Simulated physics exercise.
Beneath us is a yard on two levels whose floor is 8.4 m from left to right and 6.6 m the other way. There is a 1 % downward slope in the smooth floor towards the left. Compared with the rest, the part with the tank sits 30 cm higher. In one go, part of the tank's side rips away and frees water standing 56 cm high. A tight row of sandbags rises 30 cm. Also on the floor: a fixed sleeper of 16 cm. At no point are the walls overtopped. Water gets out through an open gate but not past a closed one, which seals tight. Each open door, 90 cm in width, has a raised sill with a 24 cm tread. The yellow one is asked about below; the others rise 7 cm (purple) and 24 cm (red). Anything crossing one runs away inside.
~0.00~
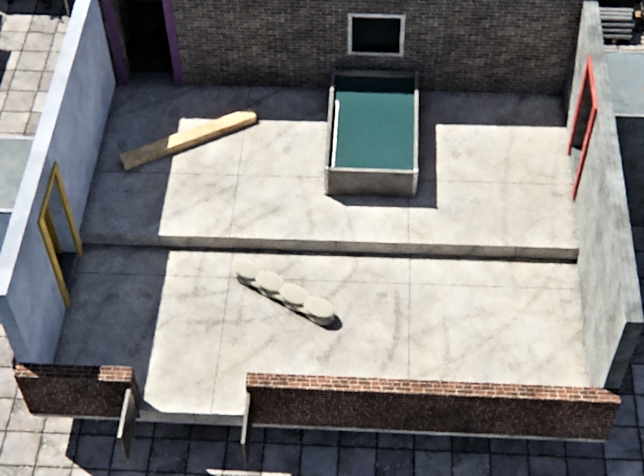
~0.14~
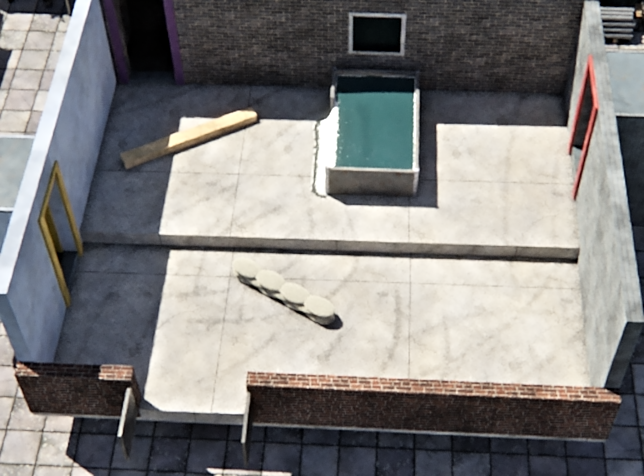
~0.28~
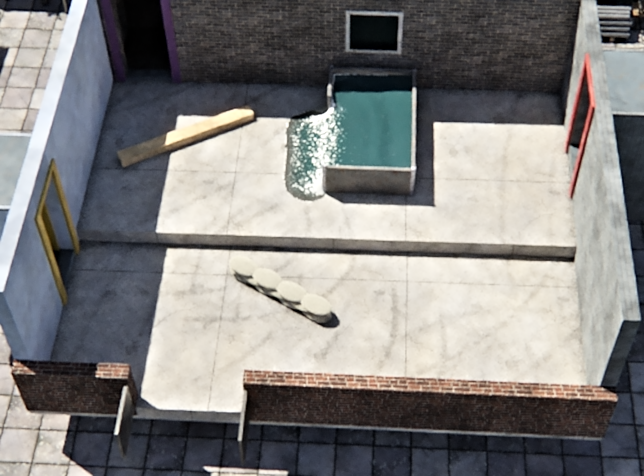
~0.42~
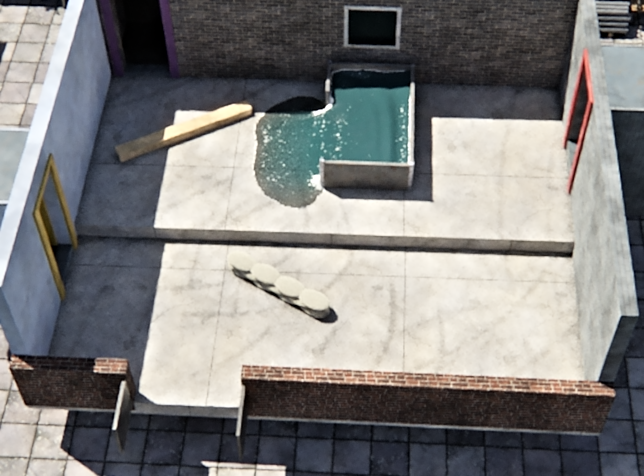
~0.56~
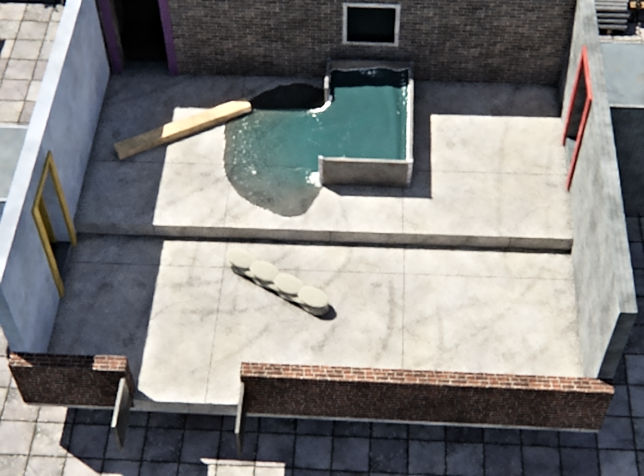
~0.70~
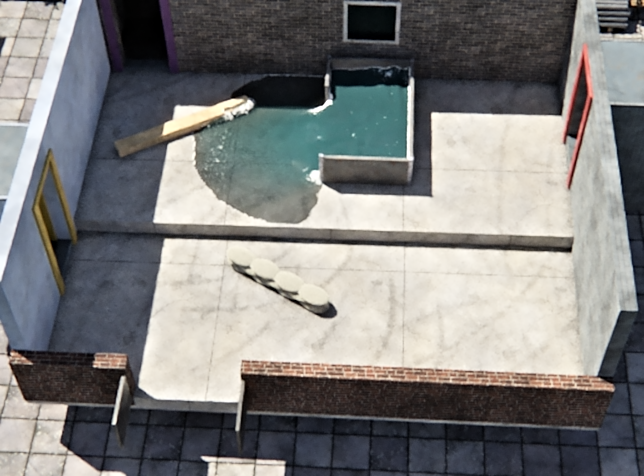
A two-level pale stone yard, walled on its sides, is seen from high above, with a dark brick wall behind and a low, gapped brick wall in front. A teal-filled tank stands at the back, a wooden beam to its left, rounded pale stones below, a yellow doorframe left and a red one right. Water bursts from the tank's left side and spreads leftward across the upper level, reaching the beam, while the view shifts very slightly.
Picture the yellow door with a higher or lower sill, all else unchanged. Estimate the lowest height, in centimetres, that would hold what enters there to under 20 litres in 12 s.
I would say about 13 cm.
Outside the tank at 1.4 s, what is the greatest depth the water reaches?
Up to some 28 centimetres, I'd say.
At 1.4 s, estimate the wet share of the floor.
Near 20 per cent of the open floor.
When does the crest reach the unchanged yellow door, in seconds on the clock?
At roughly 2.6 s.
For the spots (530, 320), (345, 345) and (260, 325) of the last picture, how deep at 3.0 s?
Roughly 0, 0 and 0 centimetres.
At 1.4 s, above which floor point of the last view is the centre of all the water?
The water is centred around (308, 139) in the last picture's pixels.
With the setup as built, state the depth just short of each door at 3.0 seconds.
In cm: Purple 3, red 0, yellow 18.
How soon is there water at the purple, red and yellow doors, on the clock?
Log: Purple = 1.6 s, red = not in the 12 s, yellow = 2.0 s.
After 1.4 s water covers 20 % of the floor, deepest (28 cm) near (228, 119); it has not reached the yellow door.
After 3.0 s water covers 35 % of the floor, deepest (33 cm) near (41, 380); 18 cm at the yellow door, 3 litres in over its 16 cm sill.
After 12.0 s water covers 75 % of the floor, deepest (10 cm) near (48, 350); 8 cm at the yellow door, 6 litres in over its 16 cm sill.
At the yellow door as built, the water arrived by 2.0 s and peaked near 20 cm at 2.6 s.
With a sill of 11 cm, 34 litres would have come in within the 12 s; with 15 cm, 9 litres. So under 20 litres takes about 13 cm.
